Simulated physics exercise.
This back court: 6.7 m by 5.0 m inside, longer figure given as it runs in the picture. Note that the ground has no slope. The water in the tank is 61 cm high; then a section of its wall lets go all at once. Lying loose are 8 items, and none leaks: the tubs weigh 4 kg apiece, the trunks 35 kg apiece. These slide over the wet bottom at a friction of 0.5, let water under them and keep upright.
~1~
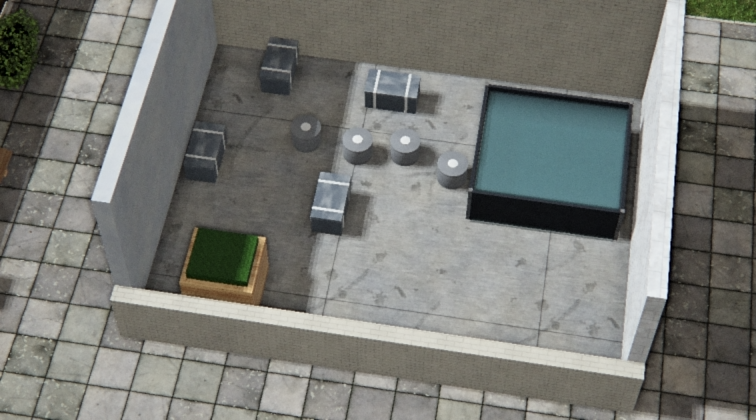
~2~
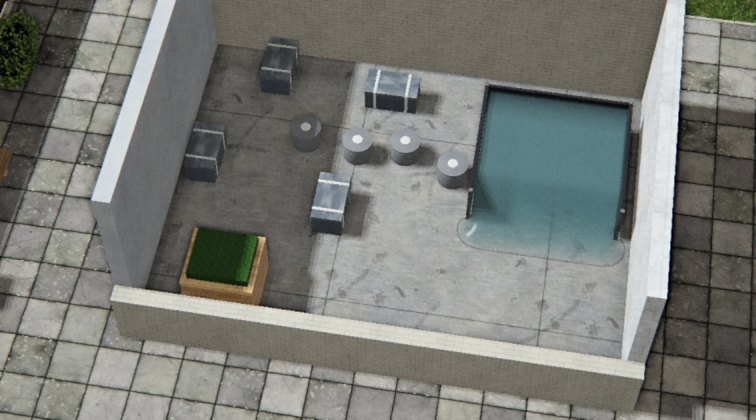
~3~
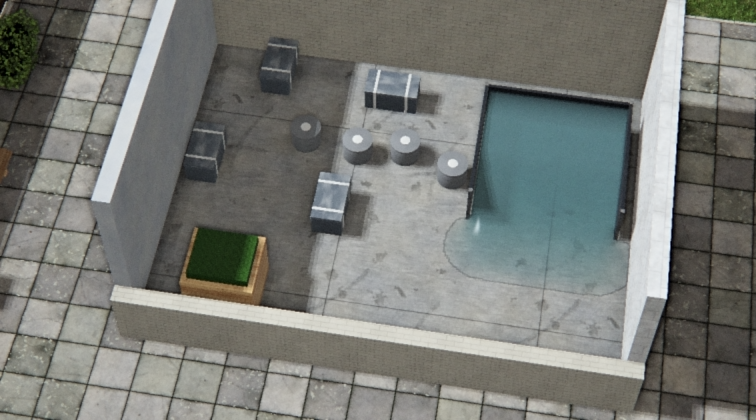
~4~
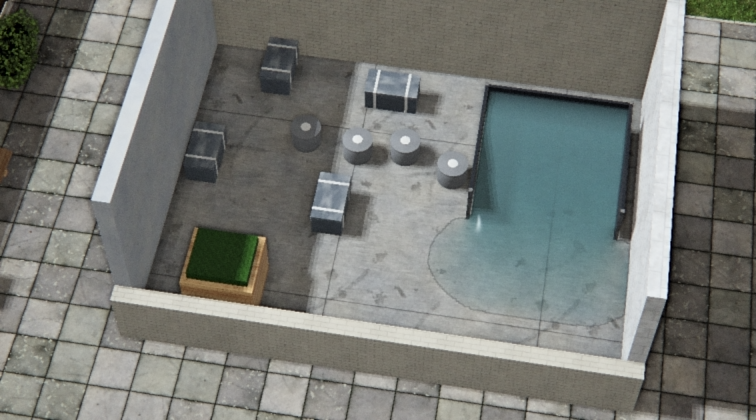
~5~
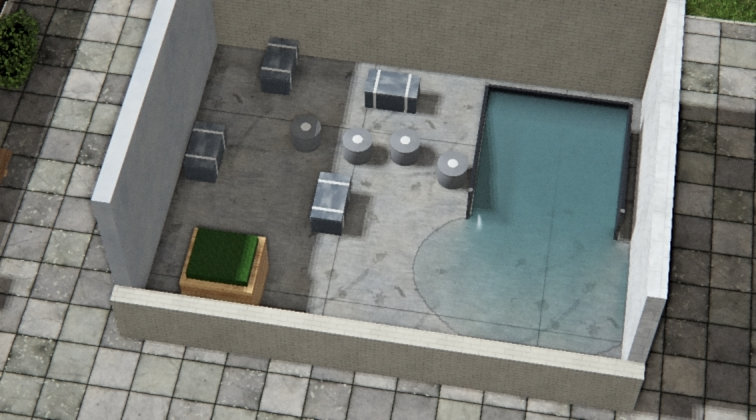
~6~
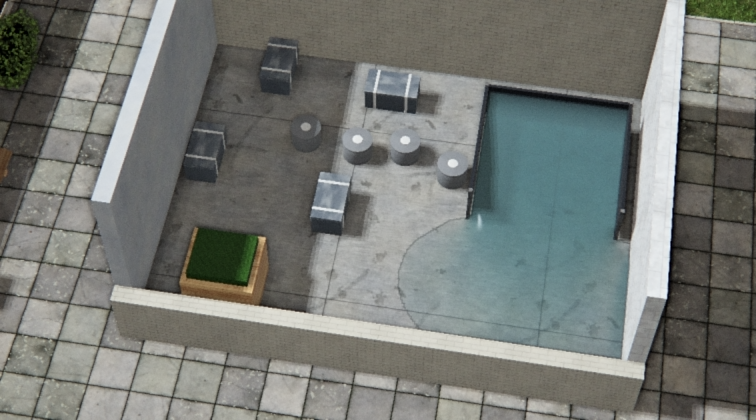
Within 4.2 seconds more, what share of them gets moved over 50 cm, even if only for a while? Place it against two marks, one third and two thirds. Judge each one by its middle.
Somewhere around half, from a third to just below two thirds.
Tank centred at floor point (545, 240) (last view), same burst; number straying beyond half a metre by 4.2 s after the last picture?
That gives 3 of them.
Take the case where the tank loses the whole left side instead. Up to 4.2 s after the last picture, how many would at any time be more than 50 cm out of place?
You'd get 8 in that case.
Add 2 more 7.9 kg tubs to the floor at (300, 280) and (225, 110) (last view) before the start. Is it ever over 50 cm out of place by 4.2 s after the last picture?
First goes beyond, then stays inside.
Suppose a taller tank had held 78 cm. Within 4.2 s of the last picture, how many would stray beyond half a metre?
With that change, 4 of them.
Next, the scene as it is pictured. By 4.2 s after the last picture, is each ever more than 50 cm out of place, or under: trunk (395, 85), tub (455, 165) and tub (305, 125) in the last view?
One by one: Below the line; below the line; above the line.
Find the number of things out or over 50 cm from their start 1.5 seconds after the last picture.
My count gives 0.
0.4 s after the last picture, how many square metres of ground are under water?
Close to 11.5 m2, I'd say.
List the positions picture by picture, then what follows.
In the first picture, a tub at (405, 141) rests on the ground; a trunk at (331, 196), on the bottom; 3.9 m2 under water; 0 of 8 have shifted.
In the second picture, a tub at (405, 141) rests on the ground; a trunk at (331, 196), on the bottom; water covers 5.1 m2; 0 of 8 have shifted.
In the third picture, a tub at (405, 141) rests on the ground; a trunk at (331, 196) rests on the ground; 6.3 m2 under water; 0 of 8 have shifted.
In the fourth picture, a tub at (405, 141), on the bottom; a trunk at (331, 196), on the bottom; water covers 7.8 m2; 0 of 8 have shifted.
In the fifth picture, a tub at (405, 141), on the bottom; a trunk at (331, 196), on the bottom; water covers 9.4 m2; 0 of 8 have shifted.
In the sixth picture, a tub at (405, 141) rests on the ground; a trunk at (331, 196), on the bottom; 10.7 m2 under water; 0 of 8 have shifted.
Then, 0.4 s after the last picture 0 of 8 are over 50 cm from their spots; 0 afloat.
Then, 1.5 s after the last picture 0 of 8 are over 50 cm from their spots; 0 afloat.
Then, 2.8 s after the last picture 0 of 8 are over 50 cm from their spots; 0 afloat.
Then, 4.2 s after the last picture 3 of 8 are over 50 cm from their spots, and 3 have been at some point; 2 afloat.
